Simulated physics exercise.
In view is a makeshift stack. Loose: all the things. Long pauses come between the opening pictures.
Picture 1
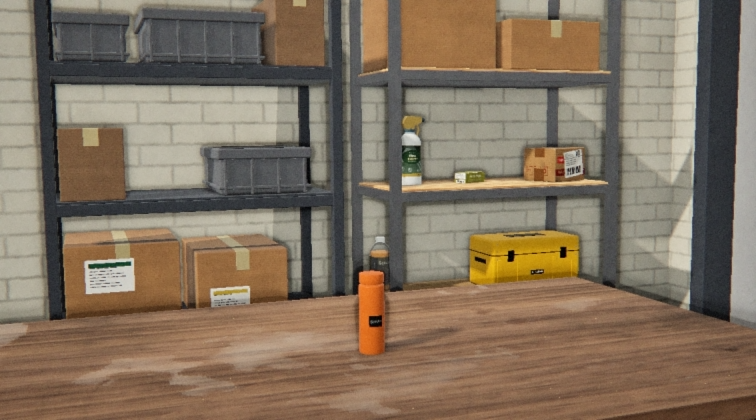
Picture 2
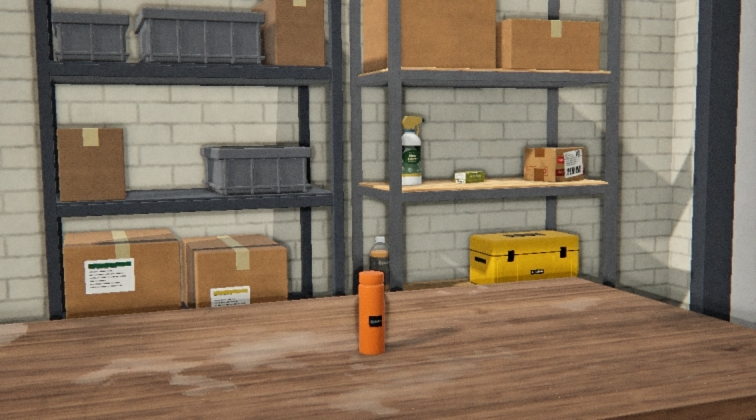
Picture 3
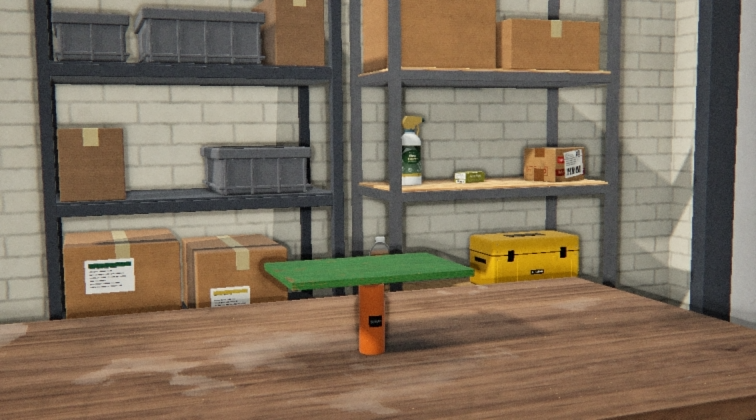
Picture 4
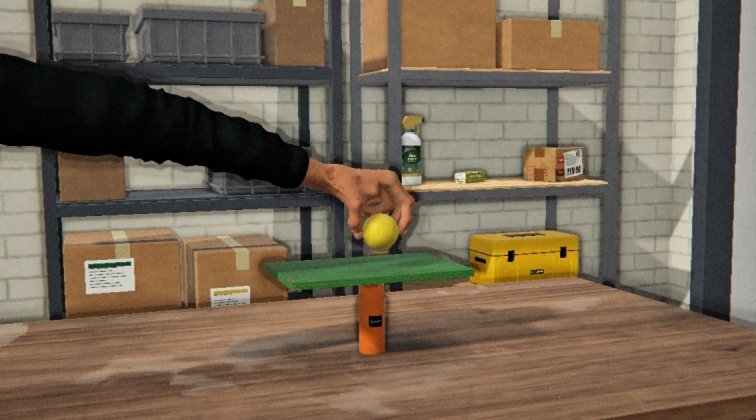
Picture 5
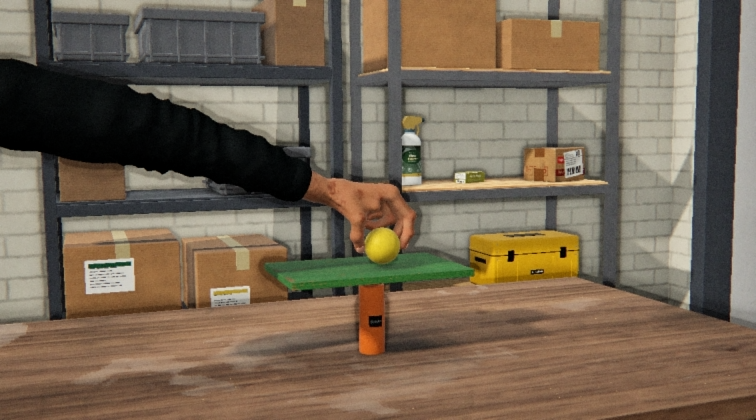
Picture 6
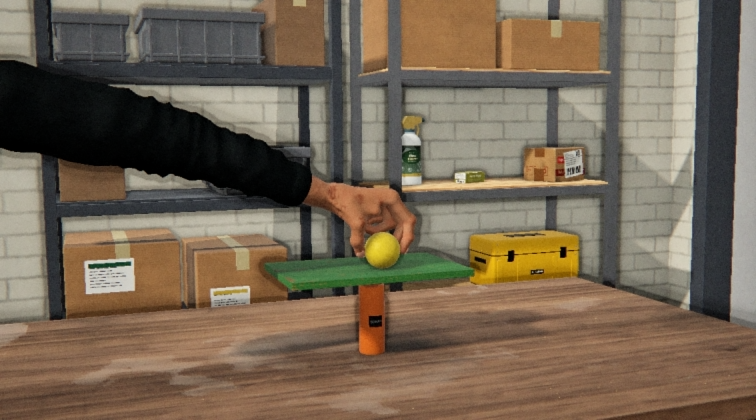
In a storage room with metal shelves, boxes and a yellow toolbox, an orange cylindrical container stands alone on a wooden table. A green board then appears lying across its top. An arm in a black sleeve reaches in from the left and lowers a yellow lemon onto the board, fingers still around it.
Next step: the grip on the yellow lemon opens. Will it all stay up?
I expect the stack to stay settled.
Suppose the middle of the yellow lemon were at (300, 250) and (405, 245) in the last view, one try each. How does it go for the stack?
Well, the first time the stack comes down, and the second time it stays put.
Then, 0.20 s on from there, no change.
Then, 0.50 s on from there, yellow lemon resting near (382, 251).
In the end, all 3 unmoved. At the end, from the last picture's camera, yellow lemon near (382, 251). The stack stays up.
